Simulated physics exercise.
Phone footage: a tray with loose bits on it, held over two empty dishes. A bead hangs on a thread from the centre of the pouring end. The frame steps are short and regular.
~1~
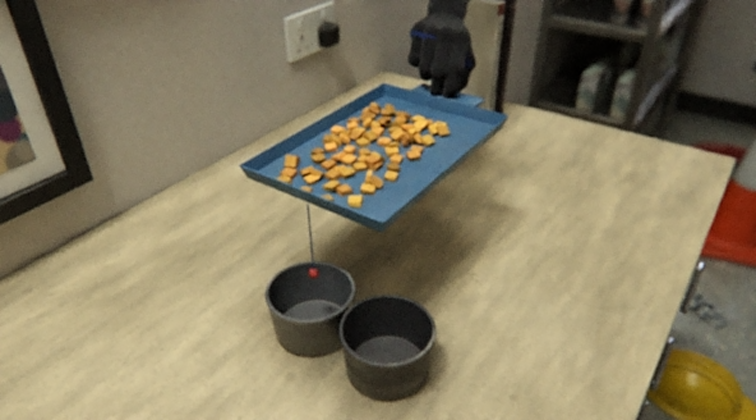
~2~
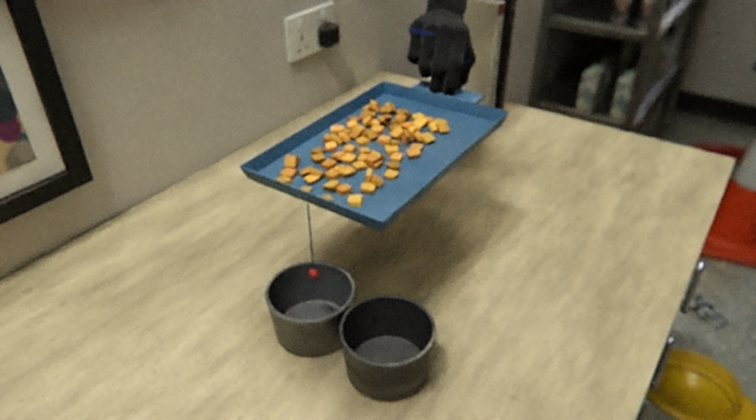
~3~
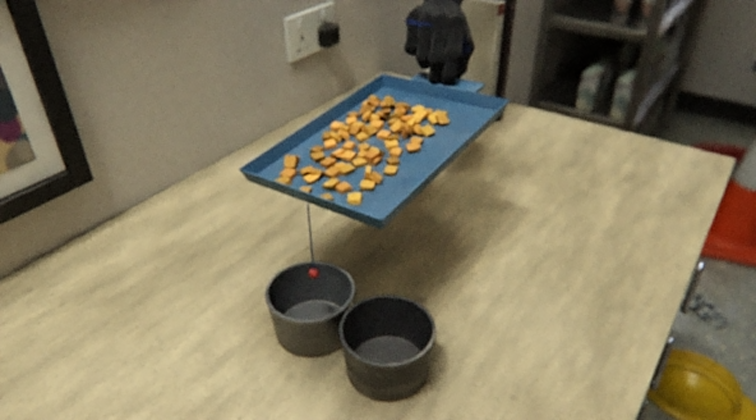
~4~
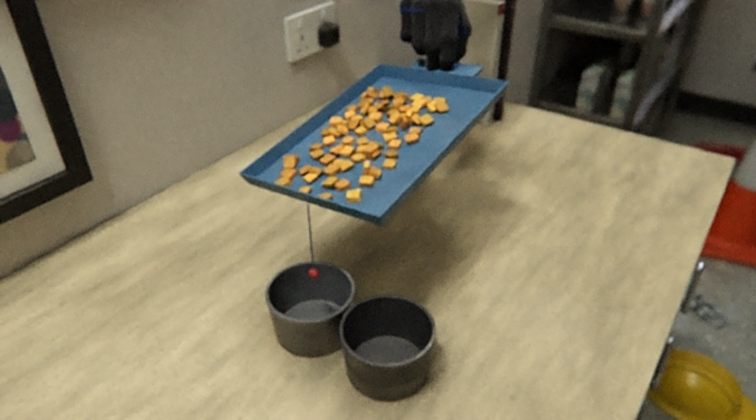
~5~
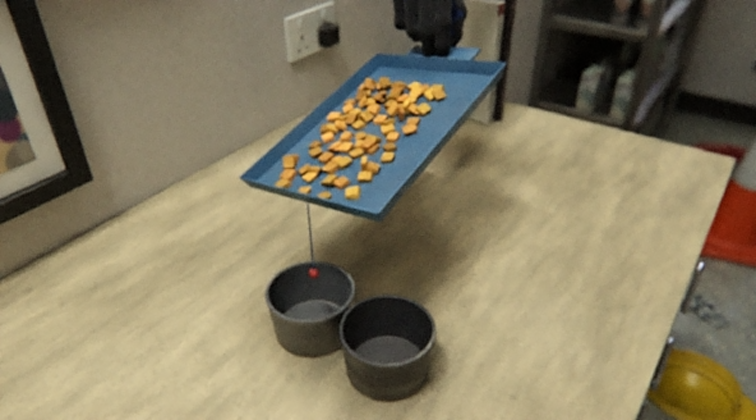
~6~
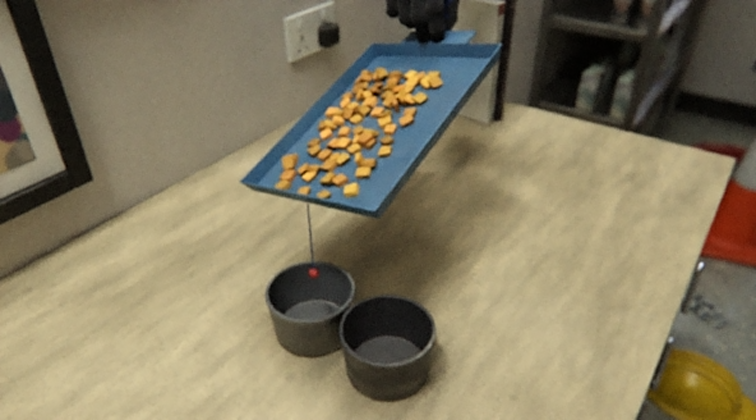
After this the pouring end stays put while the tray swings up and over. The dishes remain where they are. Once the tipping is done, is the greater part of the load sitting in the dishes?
No, only the lesser part is in the dishes.
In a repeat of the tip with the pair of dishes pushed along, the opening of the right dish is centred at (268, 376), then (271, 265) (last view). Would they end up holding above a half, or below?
Result, first place: Not as much as half; second place: Exceeding half.
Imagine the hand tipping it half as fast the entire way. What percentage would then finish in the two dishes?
Share: Roughly 10%.
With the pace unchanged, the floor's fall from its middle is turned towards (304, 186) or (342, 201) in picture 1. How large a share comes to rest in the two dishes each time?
You'd see roughly 20 per cent the first time and 50 per cent the second.
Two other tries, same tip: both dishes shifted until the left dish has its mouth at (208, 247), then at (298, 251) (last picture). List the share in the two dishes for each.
Roughly 60% on the first try and 40% on the second.
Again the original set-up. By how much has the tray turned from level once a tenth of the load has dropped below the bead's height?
About 80°.
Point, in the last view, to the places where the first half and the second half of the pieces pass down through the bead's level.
The first part at (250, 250); the rest at (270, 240).
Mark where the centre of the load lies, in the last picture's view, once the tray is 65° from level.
About (290, 141).
Soon, tray tipped steeply; all on the tray.
A while on, tray tipped past a quarter turn; a stray few on the tray; a small part in the left dish; most outside both; a small part in the air.
Towards the end, tray tipped past a quarter turn; a small part in the left dish; nearly all outside both.
Finally, tray tipped past a quarter turn; none in the right dish; a small part in the left dish; nearly all outside both.
